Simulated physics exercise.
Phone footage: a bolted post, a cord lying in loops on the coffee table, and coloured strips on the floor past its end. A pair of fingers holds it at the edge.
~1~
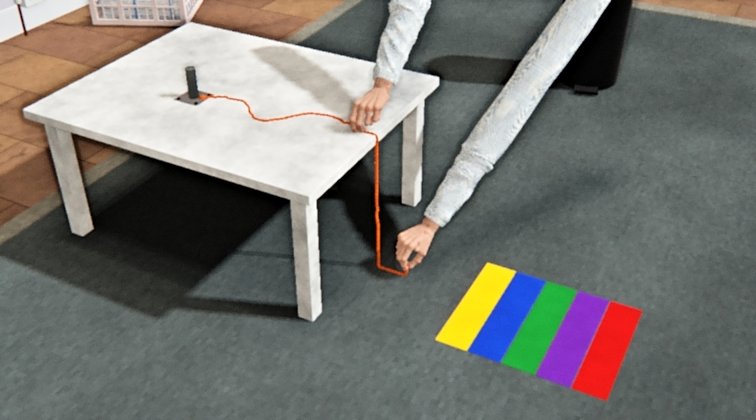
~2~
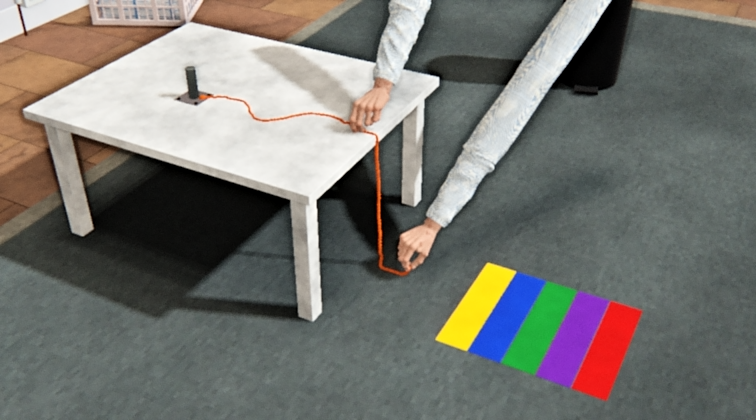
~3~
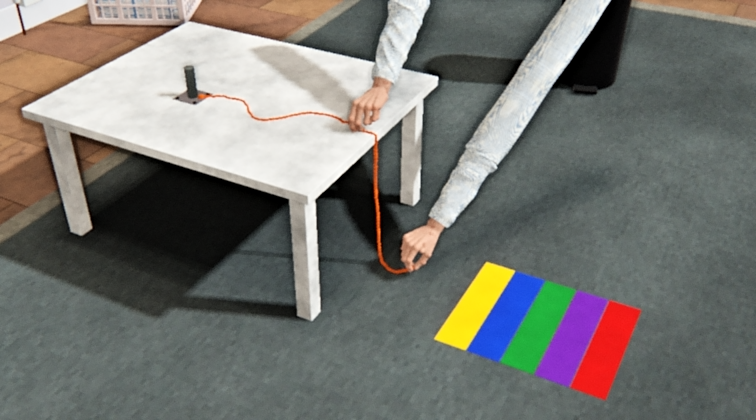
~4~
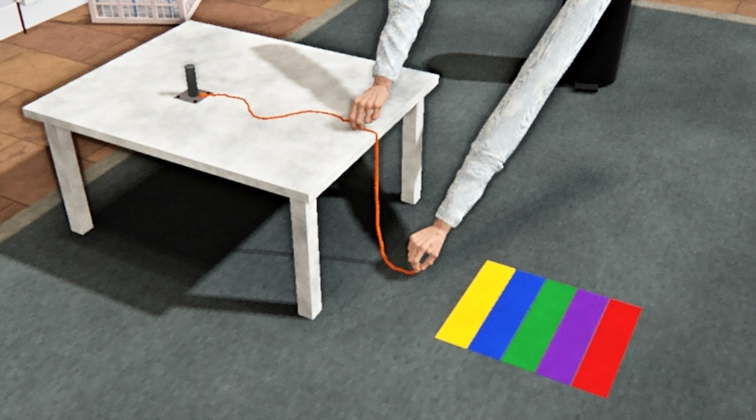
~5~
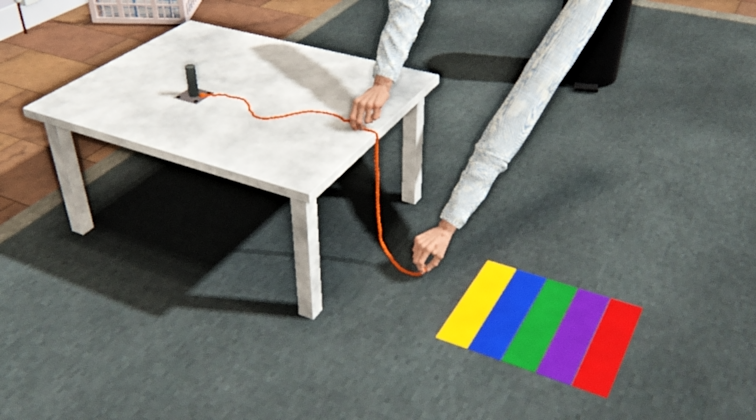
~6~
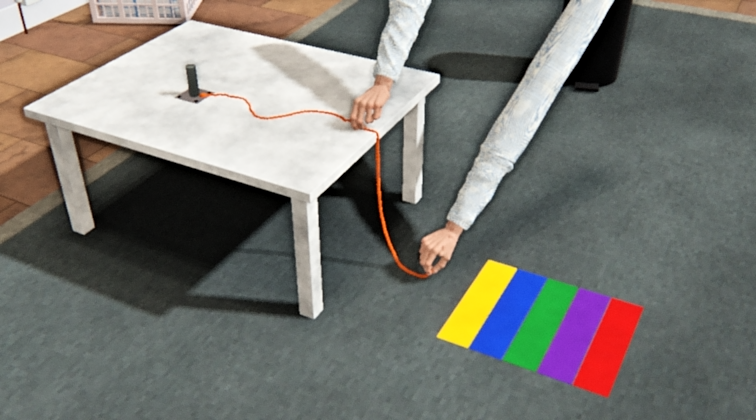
Two hands in pale sleeves hold an orange cord at a white coffee table, seen from above at an angle, on a dark grey carpet edged by brown flooring. The cord runs from a small dark post on the tabletop past the edge, left of yellow, blue, green, purple and red stripes. The lower hand draws the cord's end slightly right, while the upper hand and camera stay still.
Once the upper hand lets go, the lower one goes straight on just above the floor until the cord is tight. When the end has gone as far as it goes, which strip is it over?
It is over the green strip.
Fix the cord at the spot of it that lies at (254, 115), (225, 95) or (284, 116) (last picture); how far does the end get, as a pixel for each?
Respectively (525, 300), (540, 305) and (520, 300).
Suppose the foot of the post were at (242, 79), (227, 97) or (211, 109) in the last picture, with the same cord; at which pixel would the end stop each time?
About (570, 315), then (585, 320), then (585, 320).
A little later, end near (498, 293); over blue.
Next, end near (529, 303); over blue.
When it is tight, end near (547, 308); over green. It halts on the green strip.
